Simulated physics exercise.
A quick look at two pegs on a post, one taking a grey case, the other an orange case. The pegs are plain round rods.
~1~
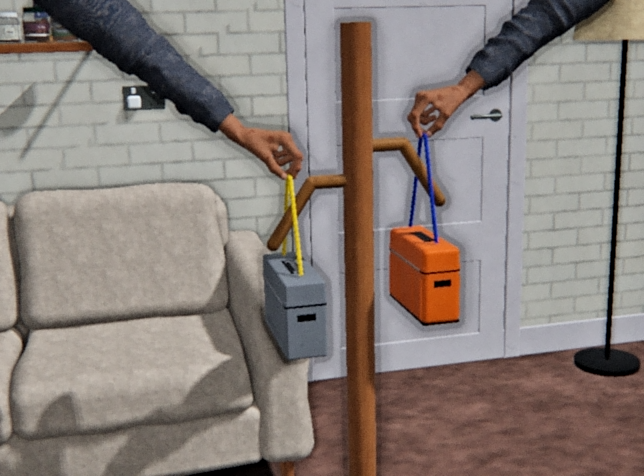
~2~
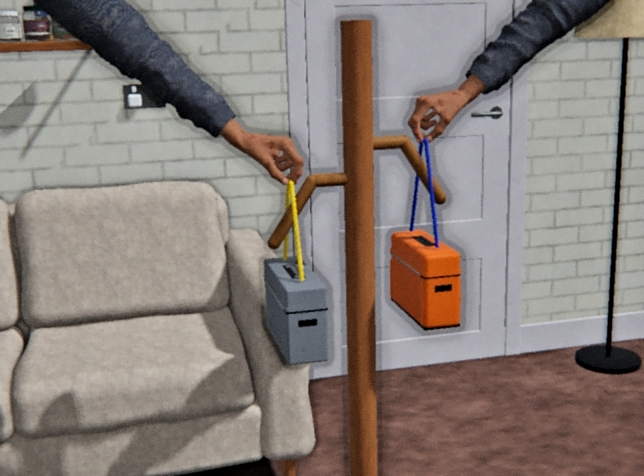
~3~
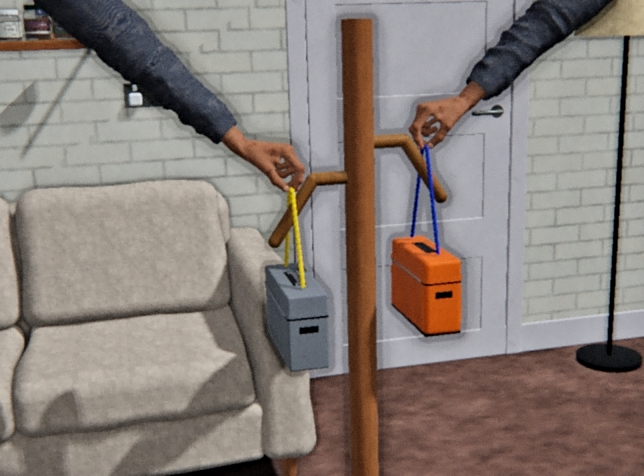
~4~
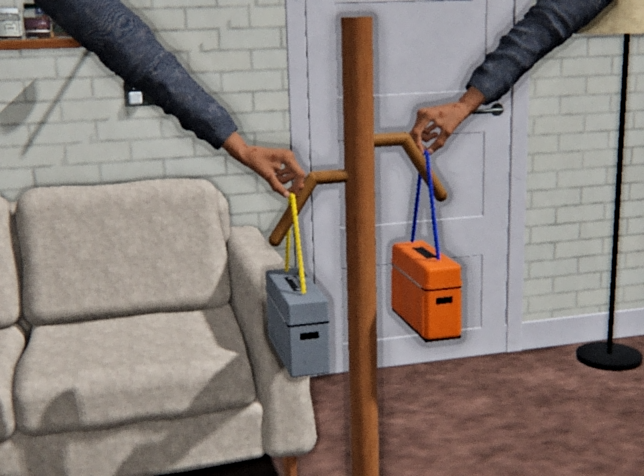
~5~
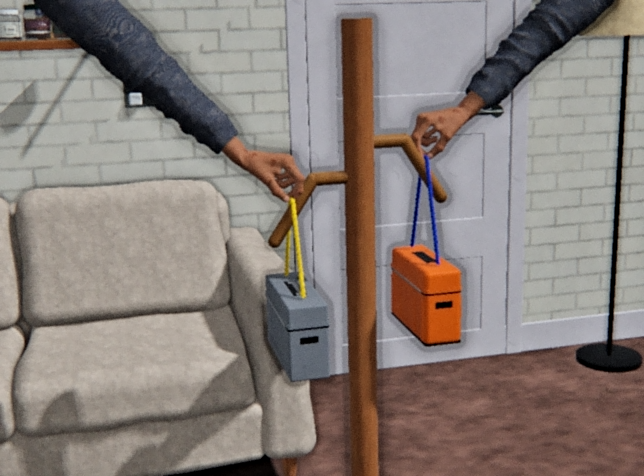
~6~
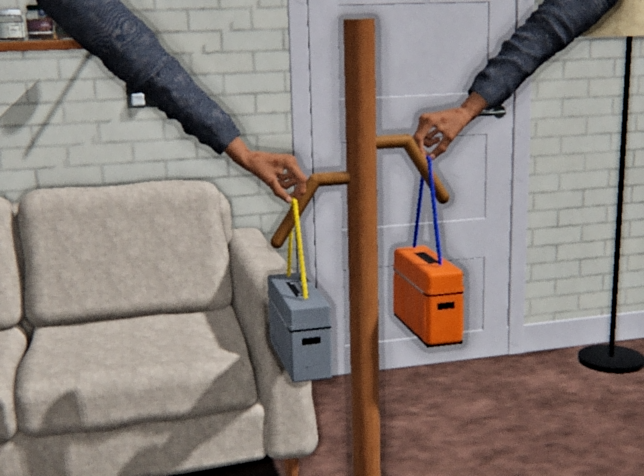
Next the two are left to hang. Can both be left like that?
The grey case drops to the floor, the orange case comes down.
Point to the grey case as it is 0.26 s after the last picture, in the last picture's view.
Near (301, 408).
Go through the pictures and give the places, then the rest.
Grey case (293, 303); orange case (423, 273); left peg tip (273, 245); right peg tip (439, 200), in the first frame.
Grey case (294, 308); orange case (424, 277), in the second frame.
Grey case (296, 314); orange case (425, 283), in the third frame.
Grey case (296, 319); orange case (425, 289), in the fourth frame.
Grey case (296, 324); orange case (425, 293), in the fifth frame.
Grey case (298, 324); orange case (427, 294); left peg tip (277, 242), sloping steeply down; right peg tip (443, 197), sloping steeply down, in the sixth frame.
Then, 0.26 s on from there, grey case falling near (301, 408); orange case falling near (427, 376).
Then, 0.48 s on from there, grey case on the floor; orange case on the floor.
In the end, grey case on the floor; orange case on the floor. The grey case comes down and the orange case slips off its peg.
